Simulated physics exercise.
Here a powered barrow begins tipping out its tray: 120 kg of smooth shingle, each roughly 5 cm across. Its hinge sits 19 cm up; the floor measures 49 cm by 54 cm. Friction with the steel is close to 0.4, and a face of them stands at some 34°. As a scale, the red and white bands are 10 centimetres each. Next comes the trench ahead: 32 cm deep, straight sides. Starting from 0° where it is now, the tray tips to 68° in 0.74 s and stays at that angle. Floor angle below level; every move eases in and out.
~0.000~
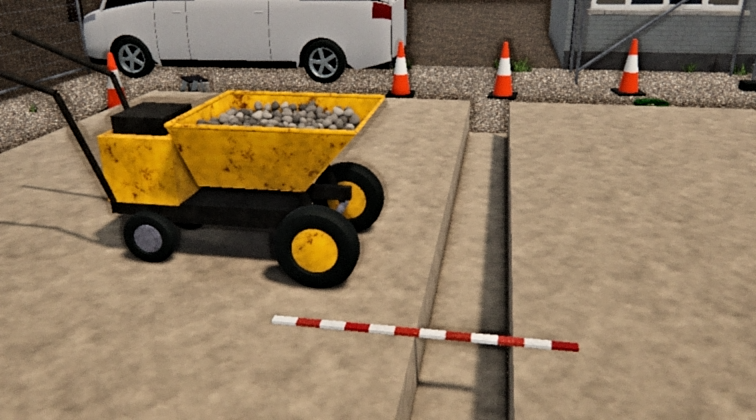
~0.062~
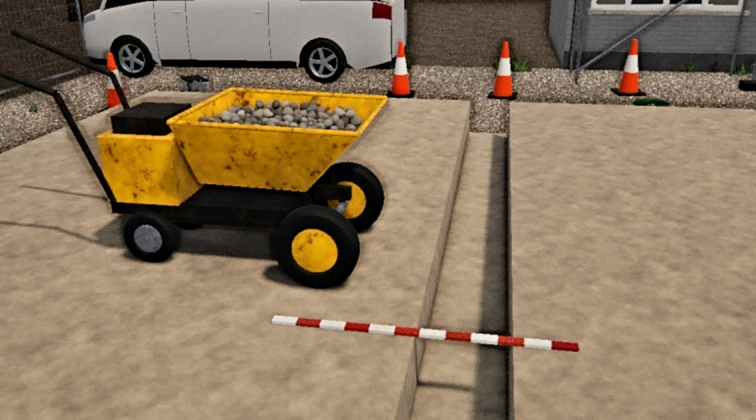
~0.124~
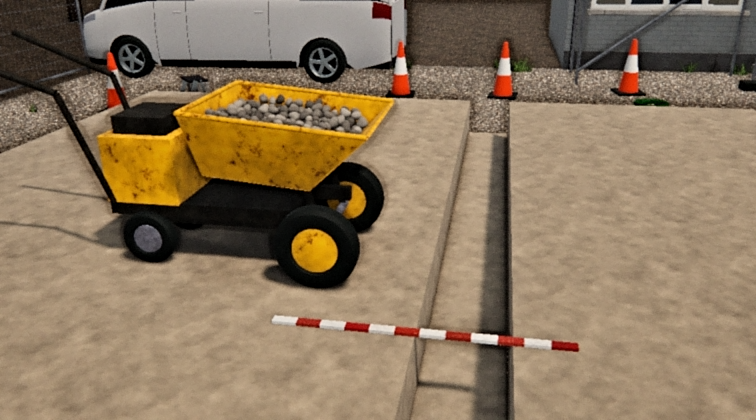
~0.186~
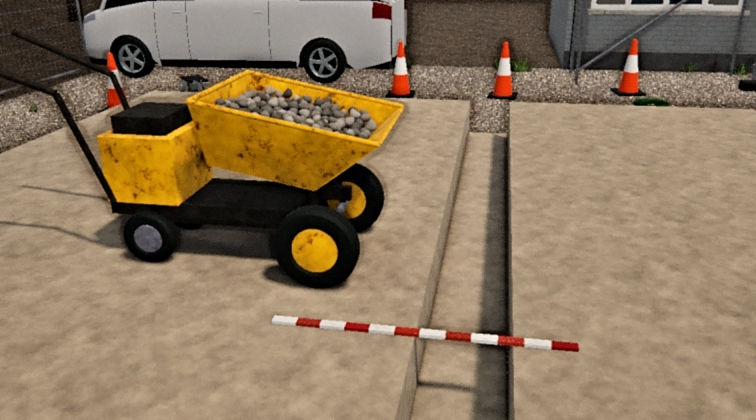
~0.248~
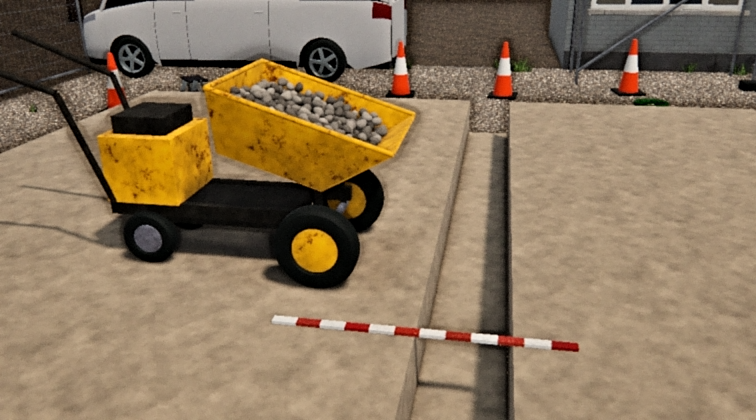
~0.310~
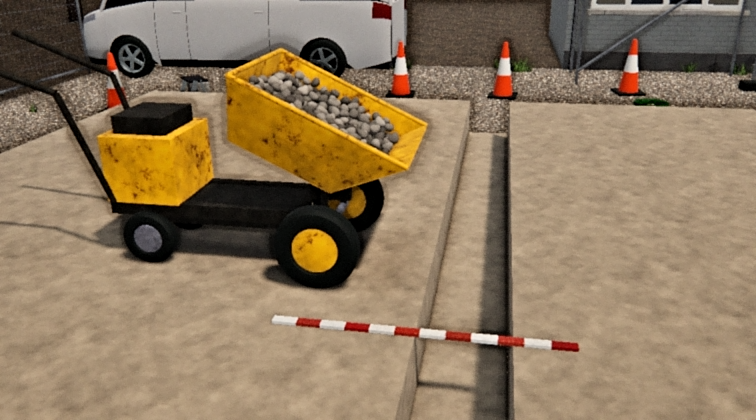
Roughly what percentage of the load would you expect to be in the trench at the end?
I'd expect around 64 per cent.
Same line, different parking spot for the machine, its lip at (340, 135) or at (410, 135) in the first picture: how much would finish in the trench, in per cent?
From the first place around 80 per cent, from the other around 15.
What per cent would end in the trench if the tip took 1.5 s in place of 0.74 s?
My guess is near 80 percent.
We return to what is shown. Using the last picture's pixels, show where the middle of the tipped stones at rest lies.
The middle should be near (495, 308).
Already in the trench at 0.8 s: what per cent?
Close to 30 per cent has got there by then.
After 0.6 s the floor is at 57°; 100 % in the tray; the foremost stones are at (431, 195).
After 0.8 s the floor is at 68°; 69 % in the tray, 28 % in the trench, 3 % past the trench; the foremost stones are at (523, 255).
After 1.2 s the floor is at 68°; 18 % in the tray, 47 % in the trench, 35 % past the trench; the foremost stones are at (693, 290).
After 3.1 s the floor is at 68°; 0 % in the tray, 64 % in the trench, 36 % past the trench; the foremost stones are past the picture's edge.
